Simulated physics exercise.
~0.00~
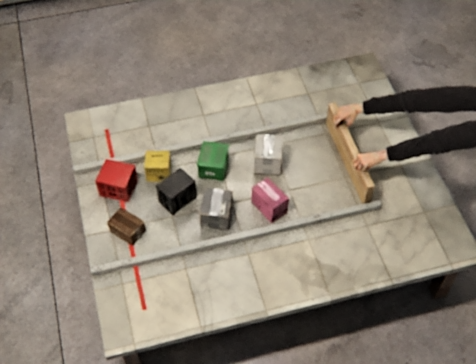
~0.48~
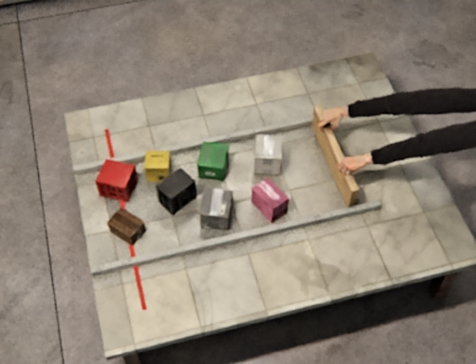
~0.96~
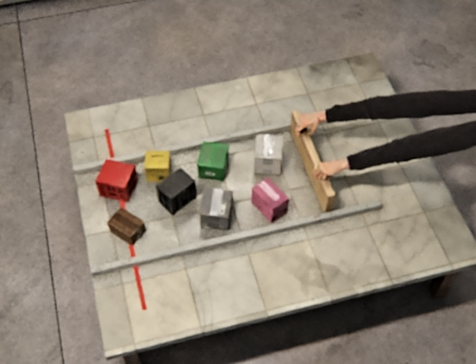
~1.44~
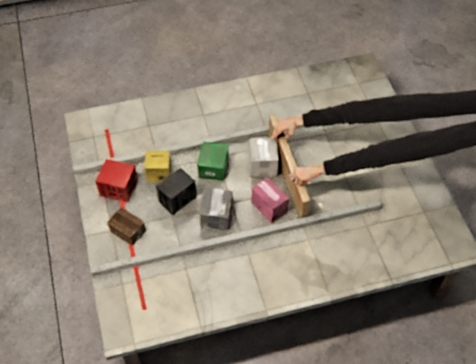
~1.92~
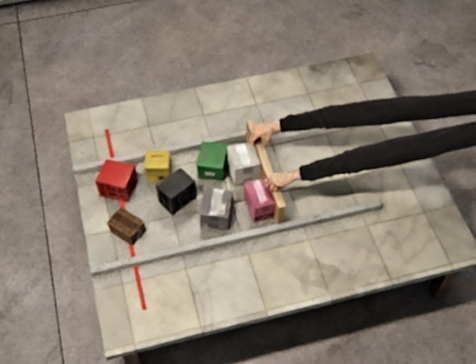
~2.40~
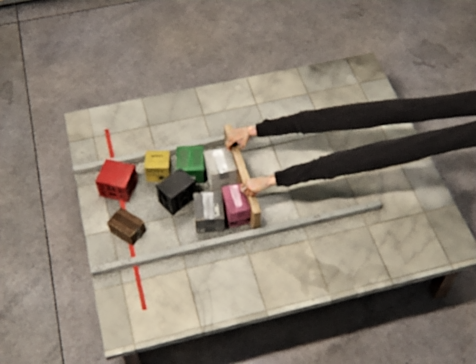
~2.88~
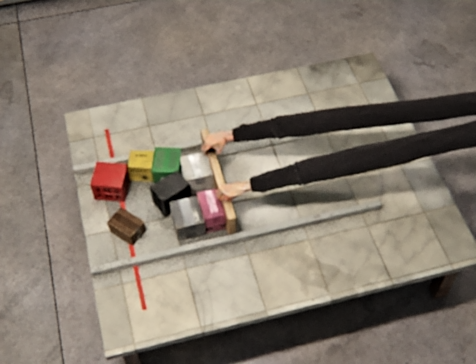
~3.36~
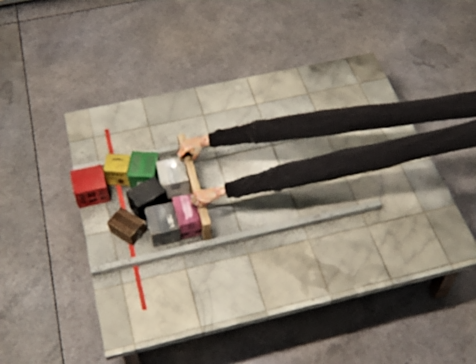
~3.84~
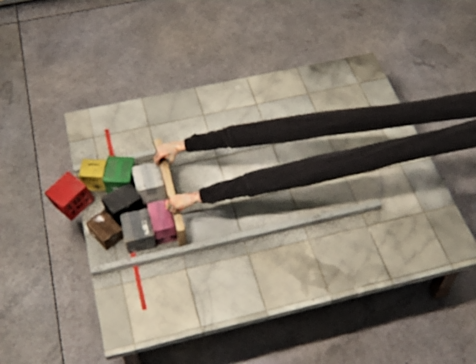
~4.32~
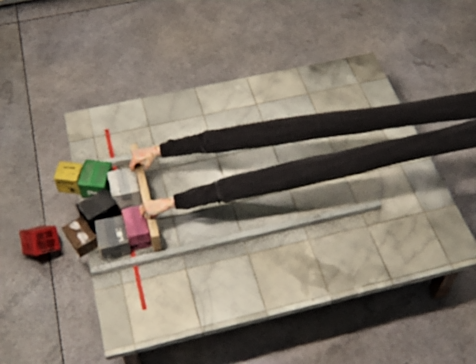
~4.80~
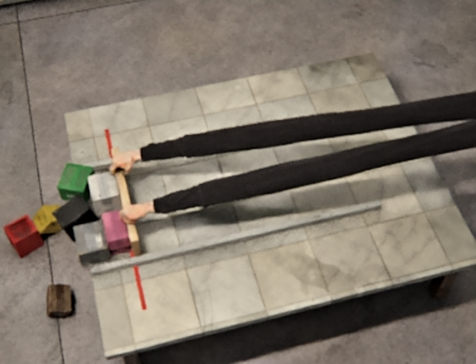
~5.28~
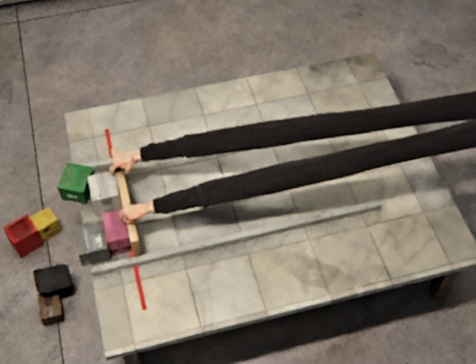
On a pale tiled platform with two grey rails and a red line near its left end, eight coloured boxes sit scattered while two dark-sleeved arms hold a wooden plank at the right. The hands push the plank left, gathering the white and pink boxes, then the grey, green and black ones. The crowded group shoves the rest along, and the red box drops off the left edge first. The brown, yellow and black boxes follow it down. The plank stops near the red line, with four boxes on the floor and the green, white, grey and pink ones still on the platform.
